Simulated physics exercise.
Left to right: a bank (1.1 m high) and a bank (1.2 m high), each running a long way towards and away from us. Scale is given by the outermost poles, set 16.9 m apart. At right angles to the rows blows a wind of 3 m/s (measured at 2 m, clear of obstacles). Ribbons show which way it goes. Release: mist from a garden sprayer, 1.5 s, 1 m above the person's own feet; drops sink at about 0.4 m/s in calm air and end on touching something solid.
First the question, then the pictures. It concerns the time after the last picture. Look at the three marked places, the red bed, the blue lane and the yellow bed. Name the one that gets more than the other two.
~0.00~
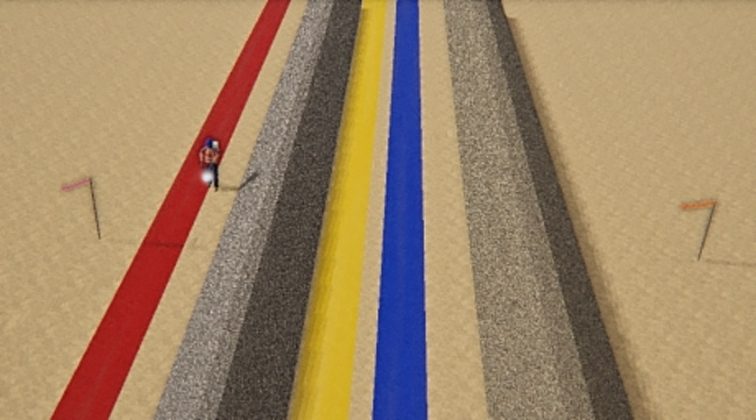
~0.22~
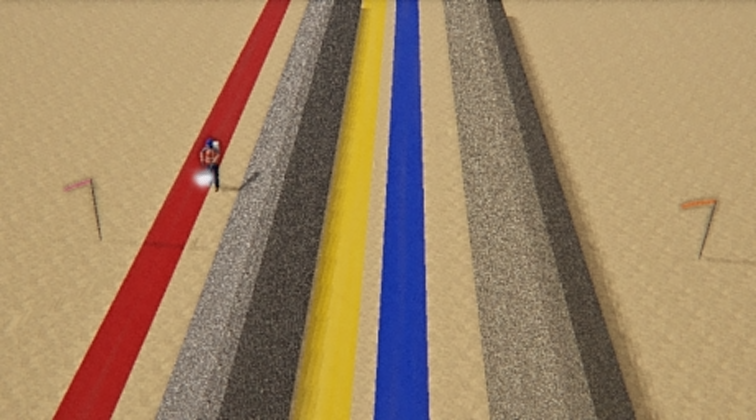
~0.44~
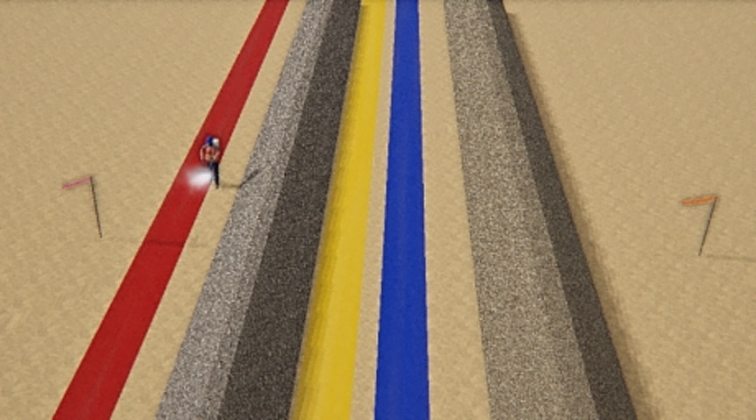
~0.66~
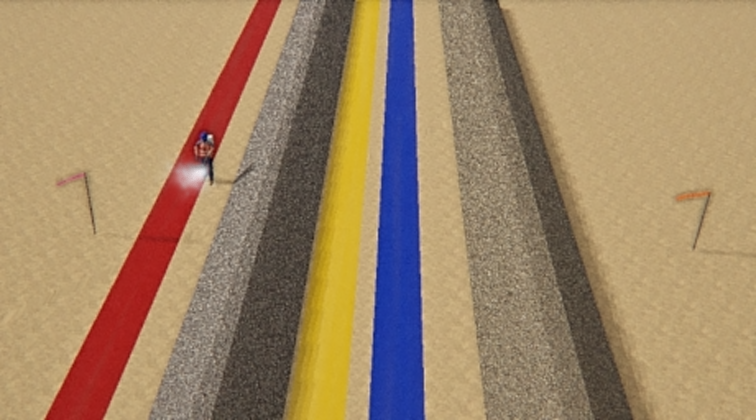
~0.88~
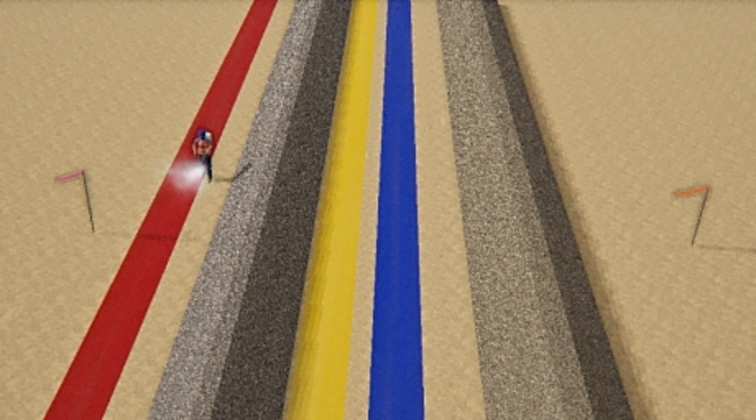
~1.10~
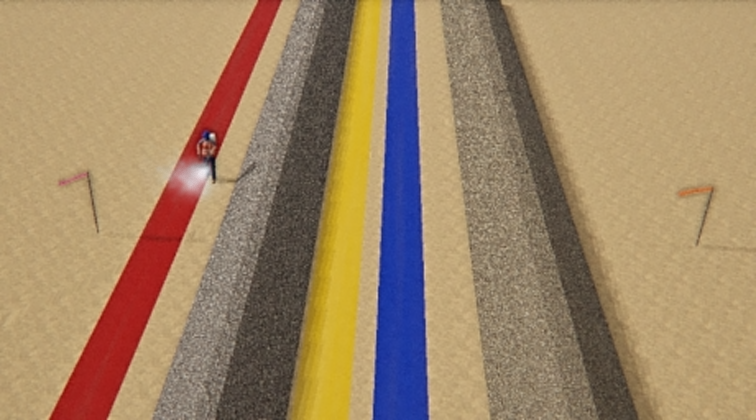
I would say the red one.
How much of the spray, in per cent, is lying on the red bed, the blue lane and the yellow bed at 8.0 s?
About 45 per cent red, 0 per cent blue and 0 per cent yellow.
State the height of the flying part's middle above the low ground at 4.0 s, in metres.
The middle sits around 0.4 m above the low ground.
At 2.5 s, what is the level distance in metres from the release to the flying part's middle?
Around 1.0 metres.
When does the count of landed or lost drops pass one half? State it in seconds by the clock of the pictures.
That should be around 2.8 seconds.
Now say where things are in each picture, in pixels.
In the first picture, the left ribbon ends at (62, 189), leaning 65 degrees to the left, the spray in the air spans x = 205 to 210 around y = 175 and it comes from (208, 174).
In the second picture, the right ribbon ends at (682, 207), leaning 75 degrees to the left, the spray in the air spans x = 195 to 210 around y = 175, the blue one passes (404, 242), the yellow one passes (345, 239) and the red one passes (171, 230).
In the third picture, the left ribbon ends at (63, 187), leaning 70 degrees to the left, the spray in the air spans x = 185 to 210 around y = 175 and the top of the right bank crosses (526, 183).
In the fourth picture, the right ribbon ends at (677, 199), leaning 75 degrees to the left, the spray in the air spans x = 170 to 205 around y = 175, the blue one passes (399, 191), the yellow one passes (345, 188) and the red one passes (186, 181).
In the fifth picture, the left ribbon ends at (54, 182), leaning 70 degrees to the left and the spray in the air spans x = 160 to 205 around y = 170.
In the sixth picture, the right ribbon ends at (679, 194), leaning 75 degrees to the left, the spray in the air spans x = 160 to 210 around y = 175 and the top of the right bank crosses (523, 175).
After 2.5 s, 0 % lies on the blue lane, 0 % on the yellow bed and 22 % on the red bed; 38 % has touched down or left; the middle of what still flies is 0.4 m above the low ground, near (175, 185).
After 4.0 s, 0 % lies on the blue lane, 0 % on the yellow bed and 39 % on the red bed; 77 % has touched down or left; the middle of what still flies is 0.4 m above the low ground, near (135, 183).
After 8.0 s, 0 % lies on the blue lane, 0 % on the yellow bed and 43 % on the red bed; 96 % has touched down or left.
After 20.0 s, 0 % lies on the blue lane, 0 % on the yellow bed and 43 % on the red bed; 100 % has touched down or left.
After 45.0 s, 0 % lies on the blue lane, 0 % on the yellow bed and 43 % on the red bed; 100 % has touched down or left.
